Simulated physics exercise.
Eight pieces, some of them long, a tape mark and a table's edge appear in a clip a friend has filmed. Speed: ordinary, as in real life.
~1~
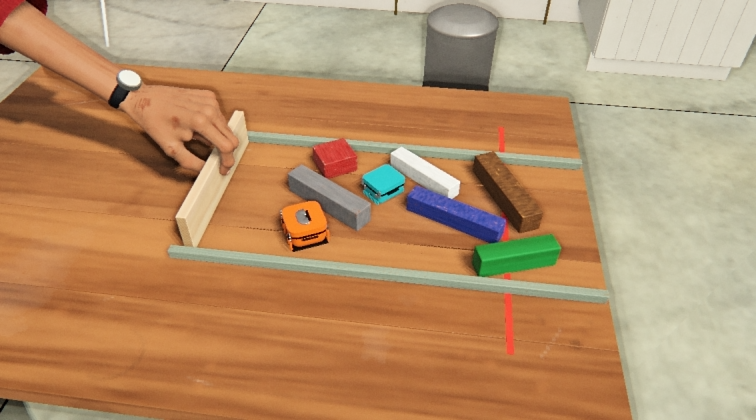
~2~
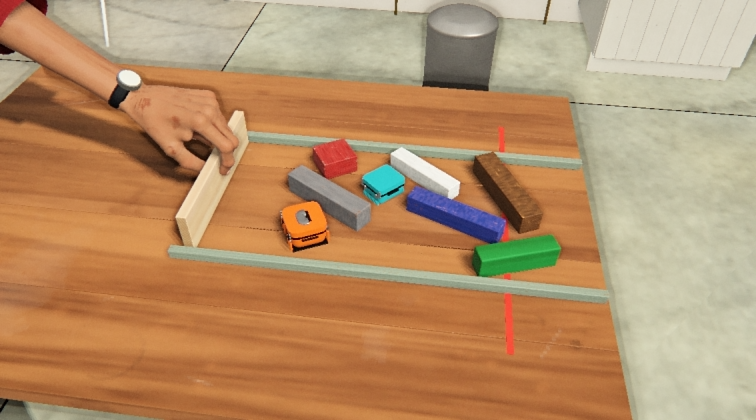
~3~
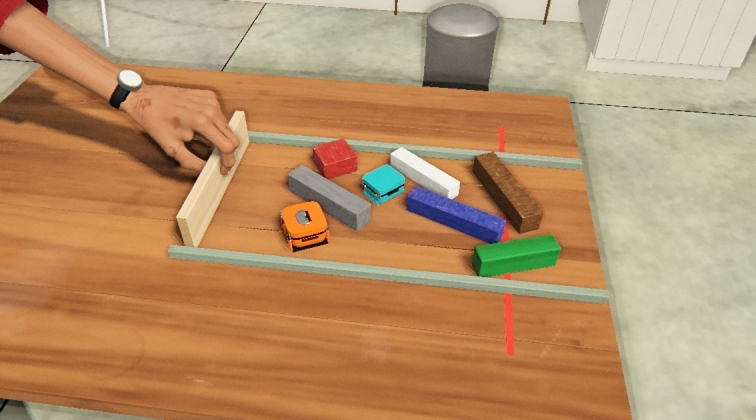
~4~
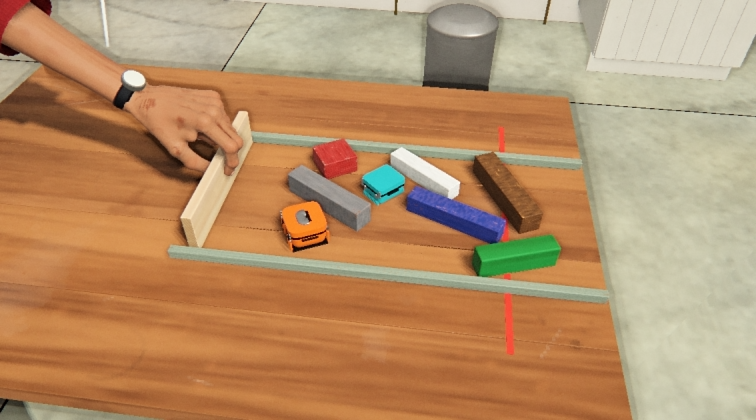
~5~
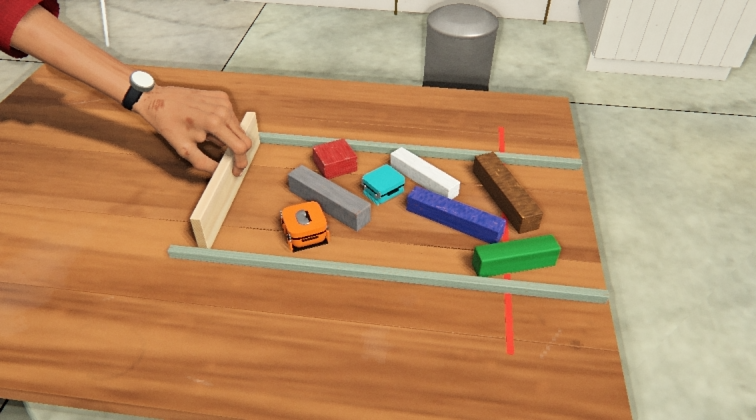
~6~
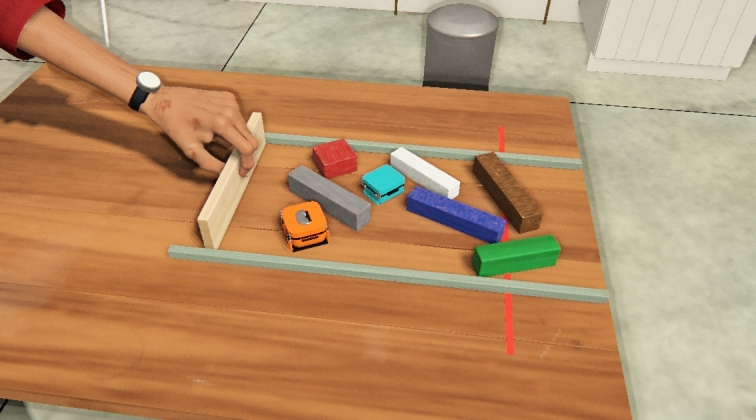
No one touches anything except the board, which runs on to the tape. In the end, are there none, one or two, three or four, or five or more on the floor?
There are none on the floor.
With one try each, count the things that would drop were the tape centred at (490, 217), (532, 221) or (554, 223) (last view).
Per try in turn: 0, 4, 4.
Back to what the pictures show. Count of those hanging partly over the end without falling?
My count gives 3.
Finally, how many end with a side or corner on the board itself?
That makes 3.
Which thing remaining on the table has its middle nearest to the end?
That's the brown bar.
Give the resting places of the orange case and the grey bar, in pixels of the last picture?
Orange case: (528, 255); grey bar: (544, 228).
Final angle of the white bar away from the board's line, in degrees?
About 15°.
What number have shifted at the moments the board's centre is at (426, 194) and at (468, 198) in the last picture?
Counts: 8, 8.
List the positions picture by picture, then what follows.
In the first frame, green stick (516, 256); brown bar (506, 191); blue bar (455, 215); board (217, 175); tape (505, 218).
In the second frame, brown bar (506, 191); grey bar (329, 197).
In the third frame, blue bar (455, 215); orange case (305, 226).
In the fourth frame, green stick (516, 256); board (221, 175).
In the fifth frame, brown bar (506, 191); white bar (424, 174).
In the sixth frame, green stick (516, 256); brown bar (506, 191); blue bar (455, 215); board (236, 177); tape (505, 218).
A little later, none off yet; green stick at rest near (516, 256); brown bar at rest near (506, 191); blue bar at rest near (458, 216).
When it is over, the number that fall off is zero.
